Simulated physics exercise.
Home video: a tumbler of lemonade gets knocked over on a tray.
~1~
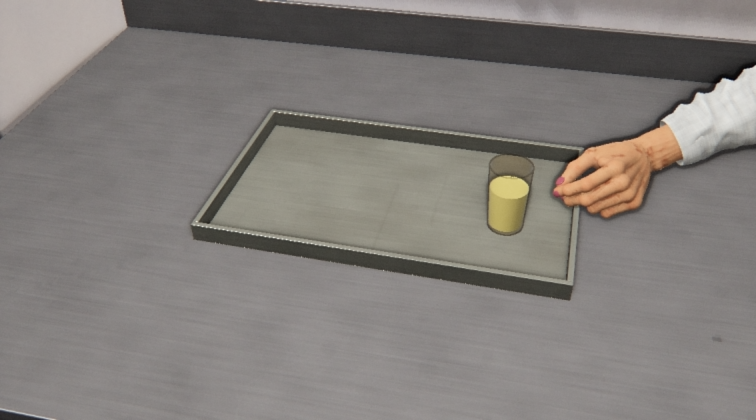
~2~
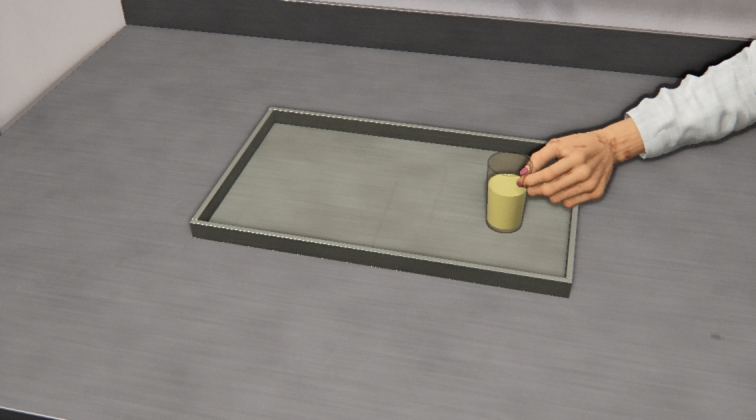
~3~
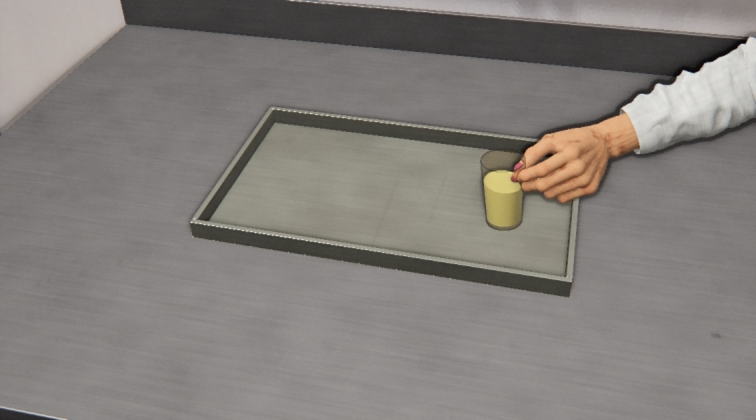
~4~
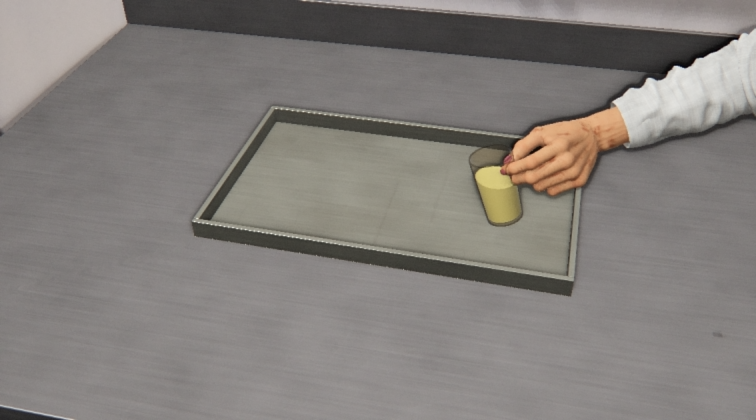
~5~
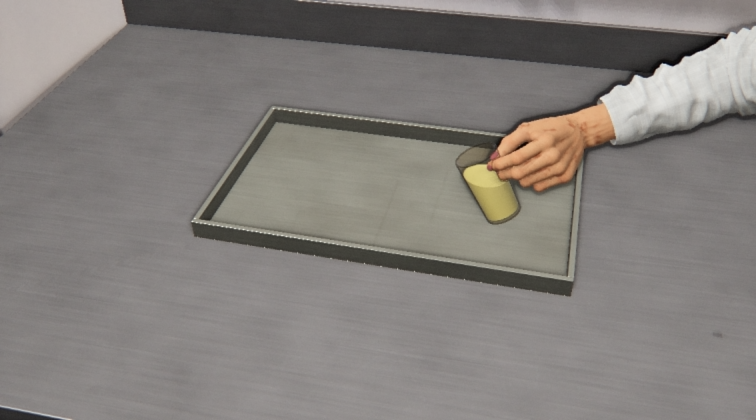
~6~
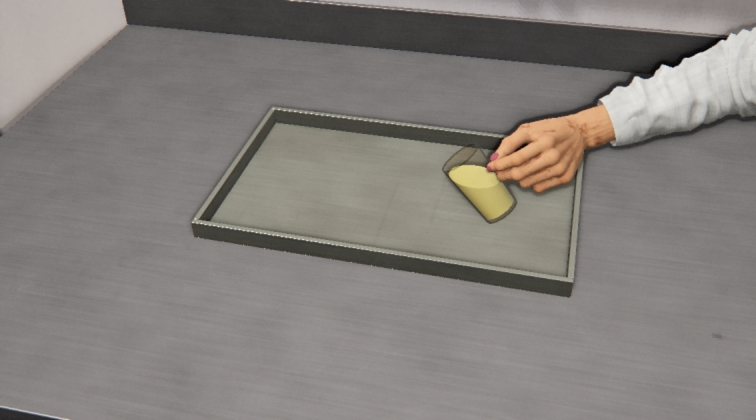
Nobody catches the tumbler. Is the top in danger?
The spill is caught by the tray.
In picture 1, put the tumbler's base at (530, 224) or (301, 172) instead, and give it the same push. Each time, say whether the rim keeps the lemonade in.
First it is held by the rim, then it escapes from the tray.
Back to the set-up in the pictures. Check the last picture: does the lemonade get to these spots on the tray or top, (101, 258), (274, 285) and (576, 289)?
Lab note - spot 1: No contact; spot 2: No contact; spot 3: No contact.
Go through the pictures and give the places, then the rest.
In the first frame, it stands upright; tumbler (508, 194) about two thirds full; tray (376, 250).
In the second frame, fingers against its side; tumbler about two thirds full, surface at (508, 186).
In the third frame, fingers against its side; tumbler (504, 189) about two thirds full.
In the fourth frame, fingers against its side; tumbler about two thirds full, surface at (496, 178); tray (376, 247).
In the fifth frame, fingers against its side; tumbler (489, 183) tipped 30°.
In the sixth frame, it is falling; tumbler (480, 183) tipped 40°.
A moment on, the tumbler lies in the tray; the puddle covers about as much as a plate; the rim holds it.
Further on, the puddle covers about as much as a tray; the rim holds it.
When it is over, the puddle covers about as much as a tray; the rim holds it.
